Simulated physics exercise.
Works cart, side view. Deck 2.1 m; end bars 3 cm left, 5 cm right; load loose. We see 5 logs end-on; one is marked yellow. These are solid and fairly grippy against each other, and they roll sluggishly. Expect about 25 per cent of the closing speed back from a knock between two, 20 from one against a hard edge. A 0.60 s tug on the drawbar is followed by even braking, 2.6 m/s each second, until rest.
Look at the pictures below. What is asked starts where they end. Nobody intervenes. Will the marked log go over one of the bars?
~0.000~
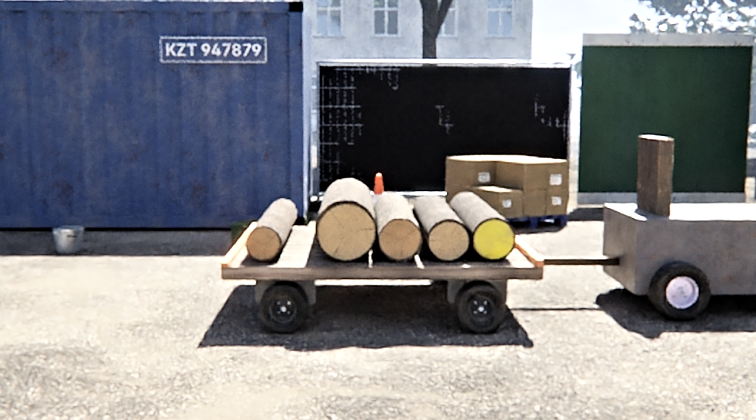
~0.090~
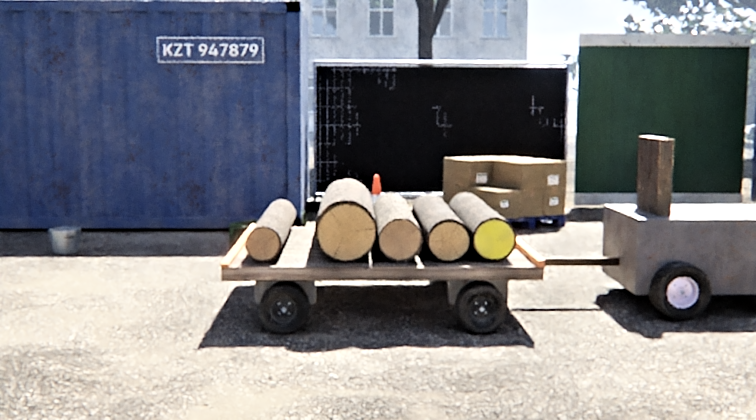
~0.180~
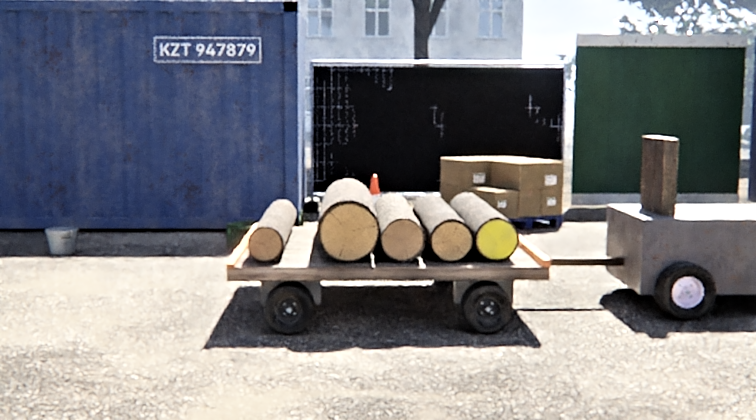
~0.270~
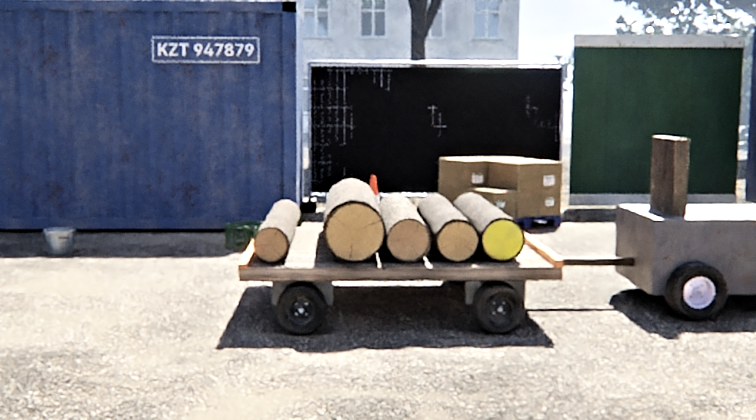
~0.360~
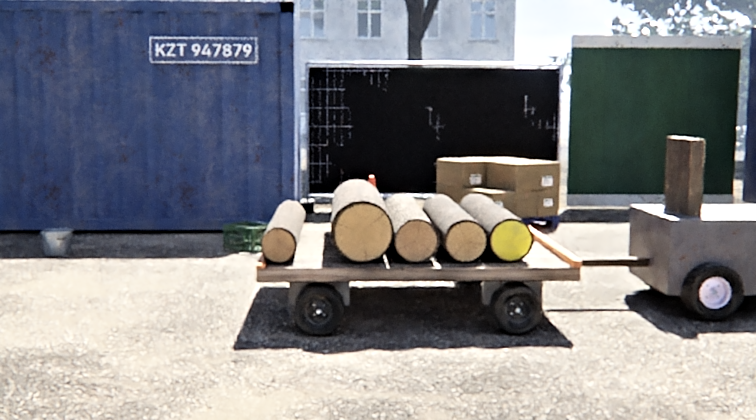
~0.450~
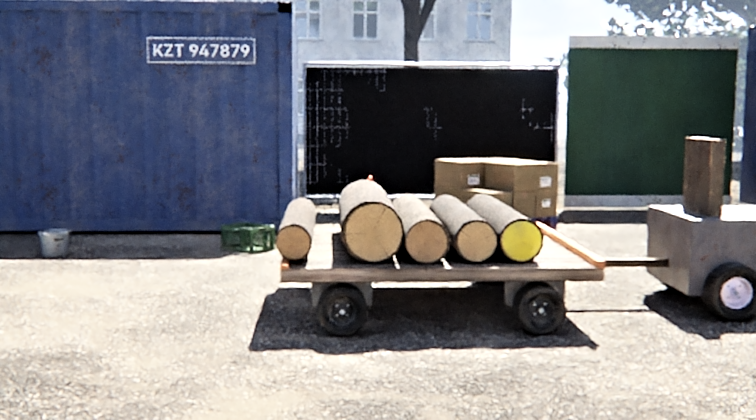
Most likely it is held in.
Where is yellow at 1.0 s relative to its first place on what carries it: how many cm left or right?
Yellow has moved 85 to the left.
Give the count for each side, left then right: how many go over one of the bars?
Result (left / right): 2 / 0.
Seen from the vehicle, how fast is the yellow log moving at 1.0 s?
Roughly 0.3 m/s.
Then, 1.0 s in, yellow is on the deck, 90 cm from the left bar, rolling left along the cart; 1 gone from the cart.
Then, 1.7 s in, yellow is on the deck, 95 cm from the right bar, rolling right along the cart; 2 gone from the cart.
Then, 2.4 s in, yellow is on the deck, 55 cm from the right bar, rolling right along the cart; 2 gone from the cart.
In the end (3.2 s), yellow is on the deck, 40 cm from the right bar; 2 gone from the cart.
